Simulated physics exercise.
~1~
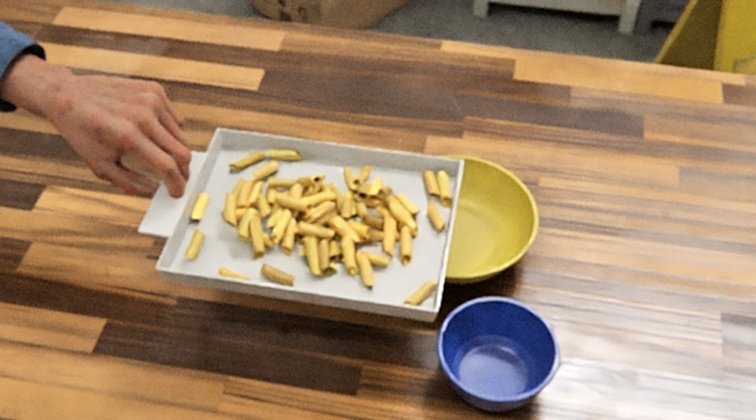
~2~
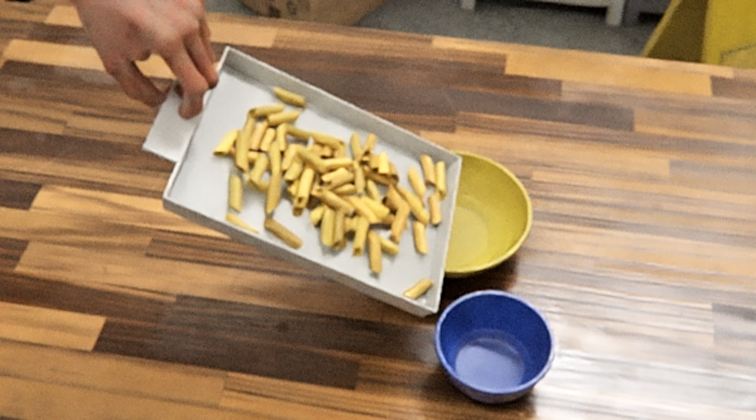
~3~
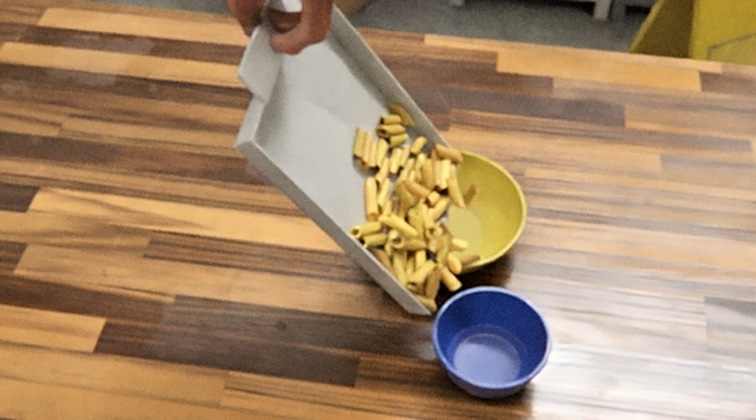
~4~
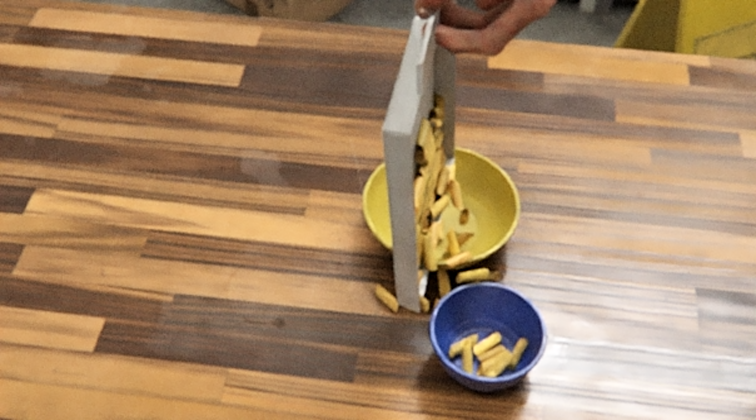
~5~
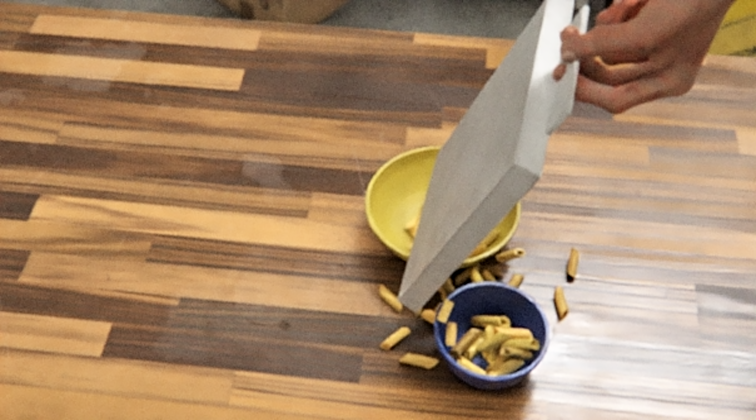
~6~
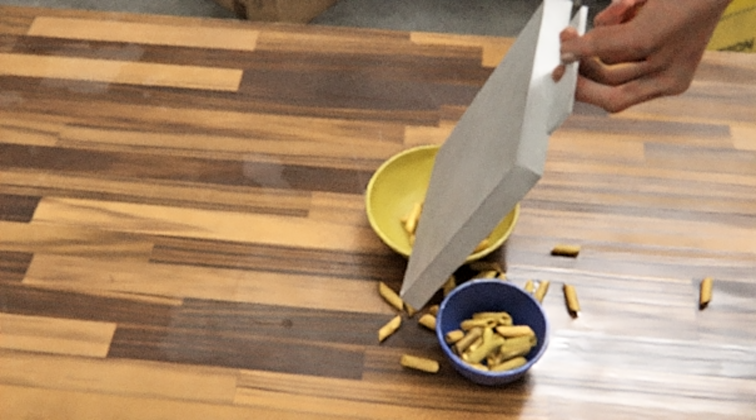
At first, a hand holds a shallow pale tray scattered with dry pasta tubes above a wooden tabletop, beside a yellow bowl and a smaller blue bowl. The hand lifts the tray's left end, and the pasta slides toward the lower right corner. As the tray swings upright, pieces pour out over that corner, some dropping into the blue bowl and others toward the yellow one. The hand tips it further to the right, and several tubes scatter across the table. Finally, the tray is held steeply tilted, with pasta in both bowls and many stray pieces lying around them.
